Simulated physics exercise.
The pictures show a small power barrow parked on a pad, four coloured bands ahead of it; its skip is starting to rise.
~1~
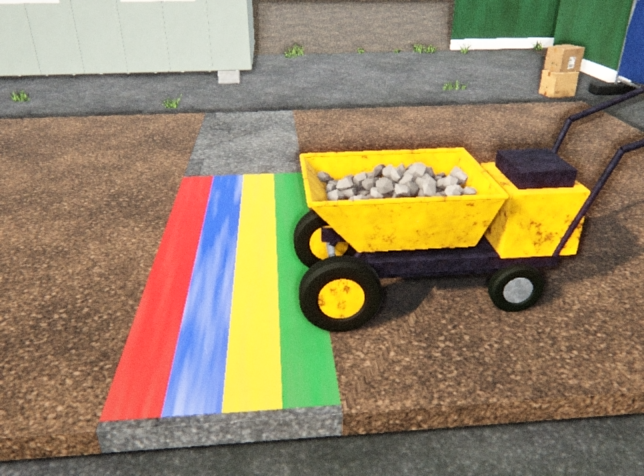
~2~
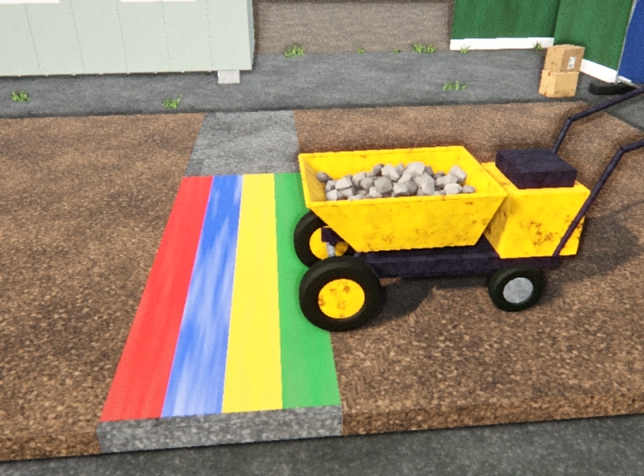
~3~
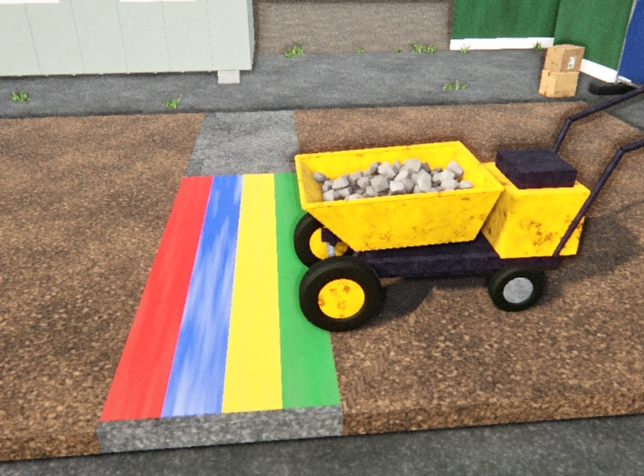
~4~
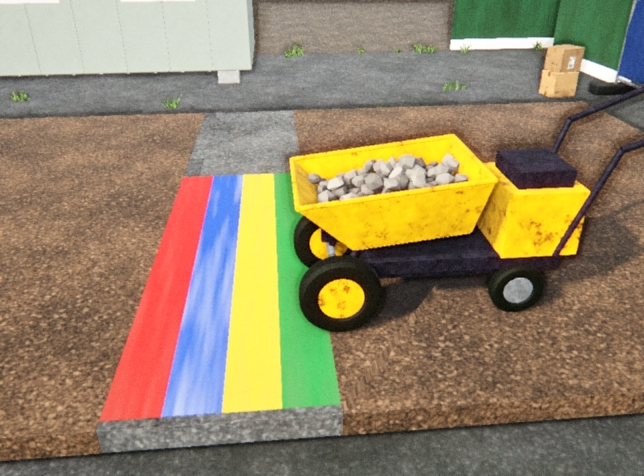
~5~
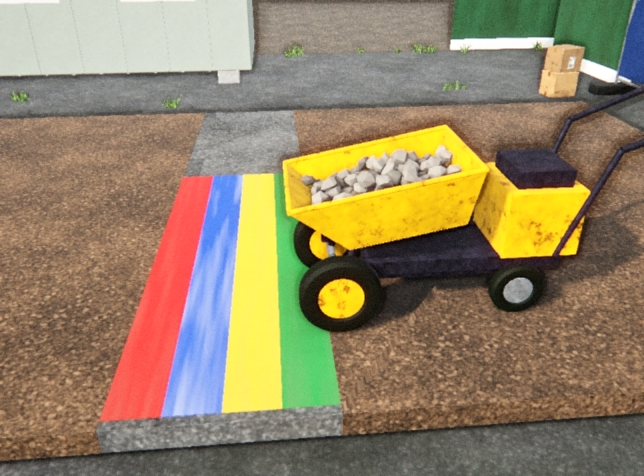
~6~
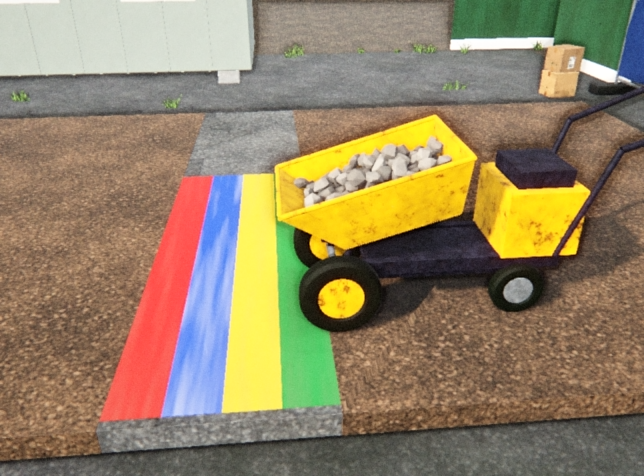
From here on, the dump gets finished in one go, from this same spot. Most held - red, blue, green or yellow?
Blue holds the most.
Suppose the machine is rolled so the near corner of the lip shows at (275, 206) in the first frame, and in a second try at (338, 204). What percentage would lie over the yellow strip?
You'd get 0 in a hundred the first time and 30 in a hundred the second.
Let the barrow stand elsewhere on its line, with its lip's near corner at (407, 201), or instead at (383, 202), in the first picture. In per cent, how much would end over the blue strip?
10 per cent, then 30 per cent.
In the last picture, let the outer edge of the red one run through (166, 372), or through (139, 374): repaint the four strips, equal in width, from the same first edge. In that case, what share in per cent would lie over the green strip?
0 and 0 percent, roughly.
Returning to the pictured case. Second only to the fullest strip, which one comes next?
Next in line comes that red strip.
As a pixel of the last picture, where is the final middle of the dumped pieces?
Roughly pixel (195, 301).
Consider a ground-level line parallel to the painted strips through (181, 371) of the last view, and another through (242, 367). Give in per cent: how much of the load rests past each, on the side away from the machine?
Respectively 50 and 90 percent.
Shortly afterwards, skip tipped steeply; the whole lot in the skip.
Next, skip tipped steeply; the bulk in the skip; only a few over the yellow strip; a little over the blue strip; only a few over the red strip; only a few falling.
Some moments later, skip tipped right over; a little in the skip; only a few over the yellow strip; near half over the blue strip; near a quarter over the red strip; a little off the paint.
In the end, skip tipped right over; only a few in the skip; none at all over the green strip; a little over the yellow strip; near half over the blue strip; near a quarter over the red strip; a little off the paint.
